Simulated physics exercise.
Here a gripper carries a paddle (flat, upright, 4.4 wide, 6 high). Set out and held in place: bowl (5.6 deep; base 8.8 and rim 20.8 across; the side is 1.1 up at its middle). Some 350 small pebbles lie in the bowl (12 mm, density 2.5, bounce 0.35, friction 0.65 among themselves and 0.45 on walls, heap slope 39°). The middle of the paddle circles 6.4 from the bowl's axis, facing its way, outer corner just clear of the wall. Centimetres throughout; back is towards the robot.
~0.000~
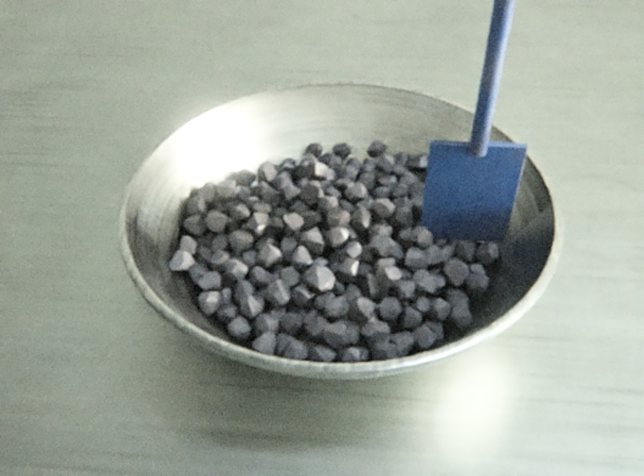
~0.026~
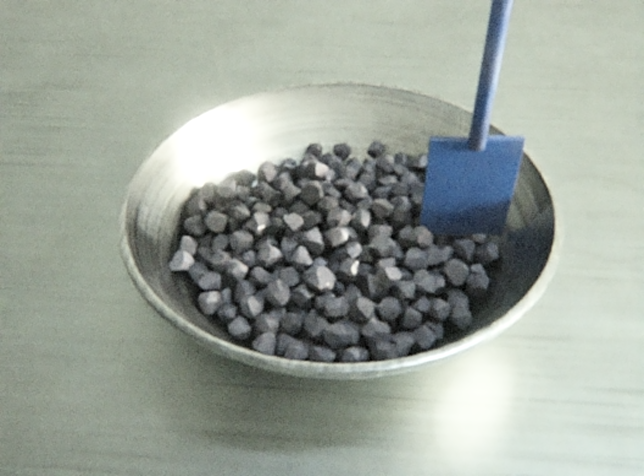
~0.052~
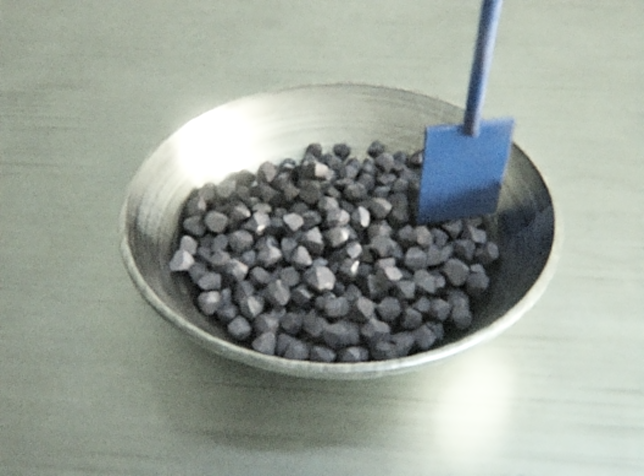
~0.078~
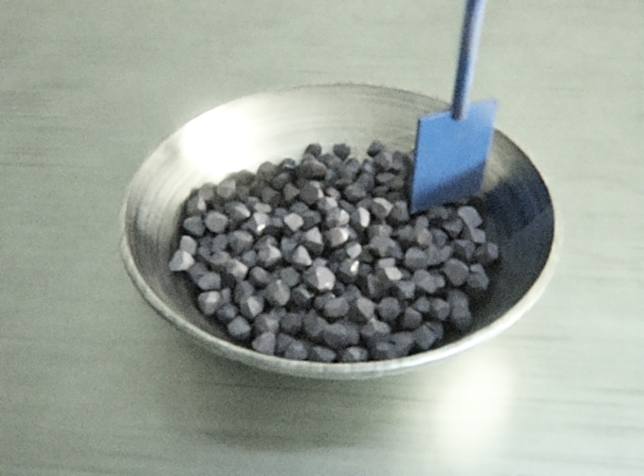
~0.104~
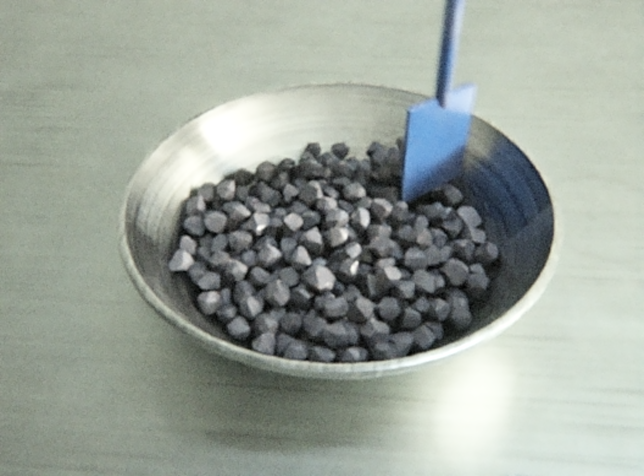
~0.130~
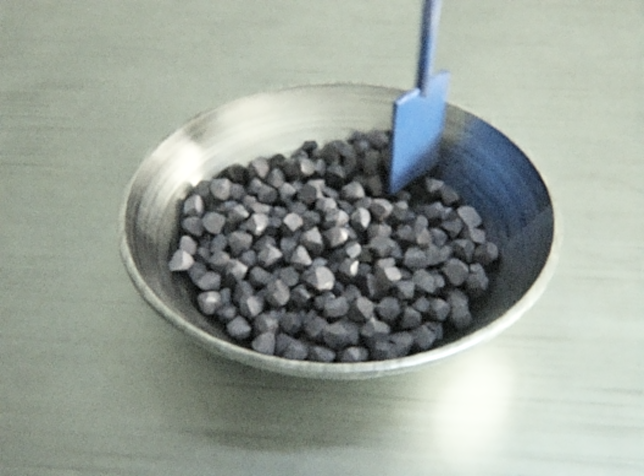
A blue paddle swept slowly along the right side of a shallow metal bowl of dark pebbles, moving toward the back and turning as it went, while the pebbles shifted only slightly.
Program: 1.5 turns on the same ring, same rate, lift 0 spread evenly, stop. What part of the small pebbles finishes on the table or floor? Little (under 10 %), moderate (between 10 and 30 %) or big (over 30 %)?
A moderate share, between 10 and 30 %, ends on the table or floor.
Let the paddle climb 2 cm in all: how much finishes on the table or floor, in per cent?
About 10 per cent.
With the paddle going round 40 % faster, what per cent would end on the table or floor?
In that case some 35 per cent.
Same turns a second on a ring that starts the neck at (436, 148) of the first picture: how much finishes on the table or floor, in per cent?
About 20 per cent.
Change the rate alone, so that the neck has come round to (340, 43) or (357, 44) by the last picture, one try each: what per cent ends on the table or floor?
Some 40 and 45 per cent.
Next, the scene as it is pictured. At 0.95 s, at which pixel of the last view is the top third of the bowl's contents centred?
At about (331, 137).
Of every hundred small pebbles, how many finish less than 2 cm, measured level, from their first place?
Roughly 30 per cent.
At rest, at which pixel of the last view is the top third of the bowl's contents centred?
Near (254, 264).
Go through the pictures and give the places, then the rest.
In the first frame, paddle neck at (484, 115), 0° round; upper third of the load around (334, 228), from x 185 to 485, top at y 150; 353 in the bowl.
In the second frame, paddle neck at (483, 110), 4° round; upper third of the load around (334, 228), from x 185 to 485, top at y 150.
In the third frame, paddle neck at (476, 96), 15° round; upper third of the load around (333, 228), from x 185 to 485, top at y 150.
In the fourth frame, paddle neck at (463, 81), 27° round; upper third of the load around (333, 228), from x 185 to 485, top at y 150.
In the fifth frame, paddle neck at (446, 69), 39° round; upper third of the load around (335, 225), from x 180 to 485, top at y 145.
In the sixth frame, paddle neck at (425, 59), 51° round; upper third of the load around (332, 216), from x 180 to 485, top at y 135; 353 in the bowl.
After 0.54 s, 243° round, highest piece 8 above the table; 329 in the bowl, 17 on the table or floor, 7 in flight or on the tool.
After 0.95 s, 75° round, highest piece 8 above the table; 297 in the bowl, 53 on the table or floor, 3 in flight or on the tool.
After 1.35 s, 180° round, highest piece 6 above the table; 278 in the bowl, 75 on the table or floor.
After 2.05 s, 180° round, highest piece 6 above the table; 278 in the bowl, 75 on the table or floor.
At rest, 278 in the bowl, 75 on the table or floor. That is 21 % on the table or floor.
